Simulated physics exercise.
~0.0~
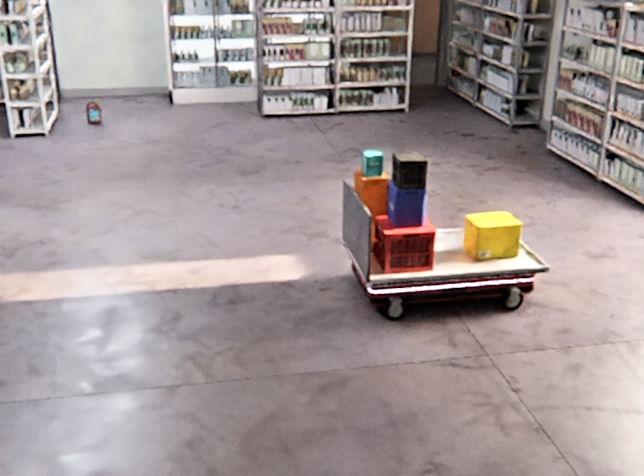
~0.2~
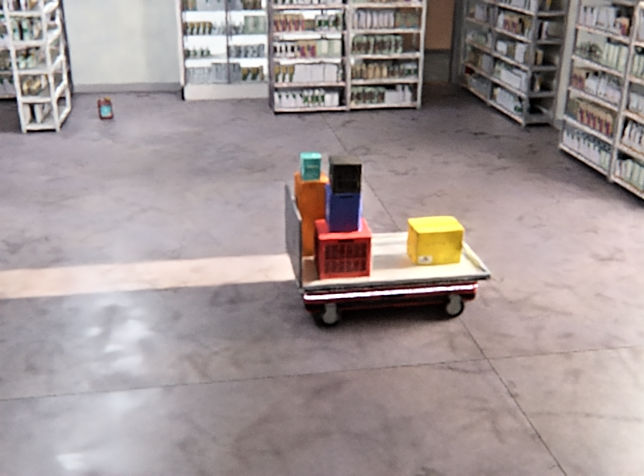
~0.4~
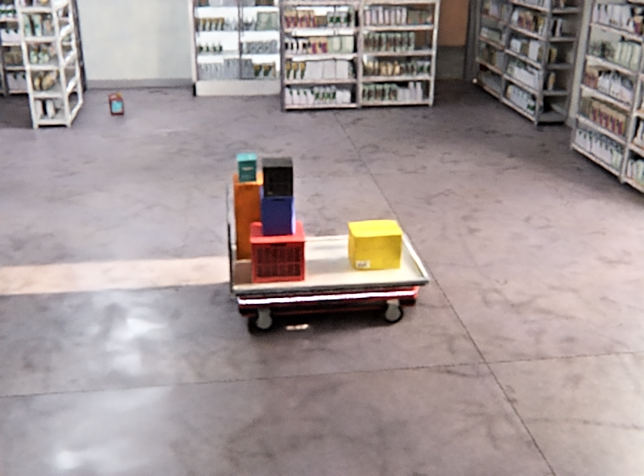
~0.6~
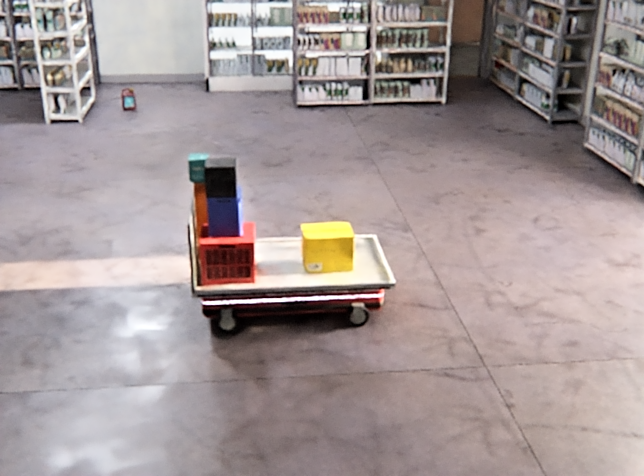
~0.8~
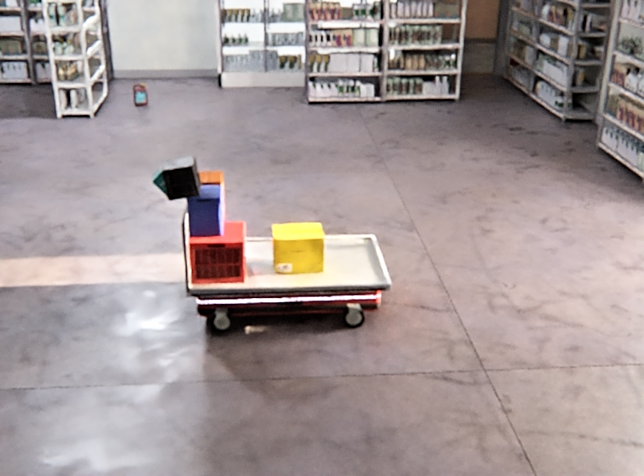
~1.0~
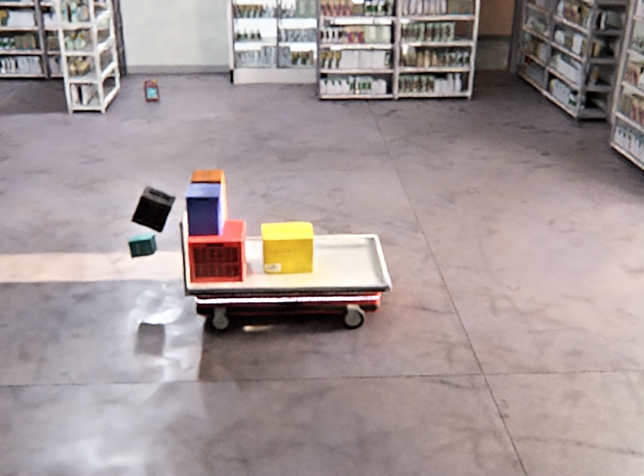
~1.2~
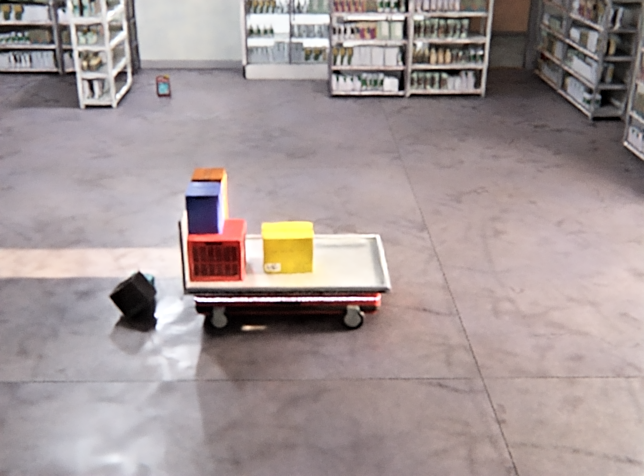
In a room lined with stocked shelves, a flat cart carrying coloured boxes and crates rolls left and stops; the yellow box slides toward the stacked load, while the black crate and turquoise box tumble off the left end to the floor, the others staying aboard.
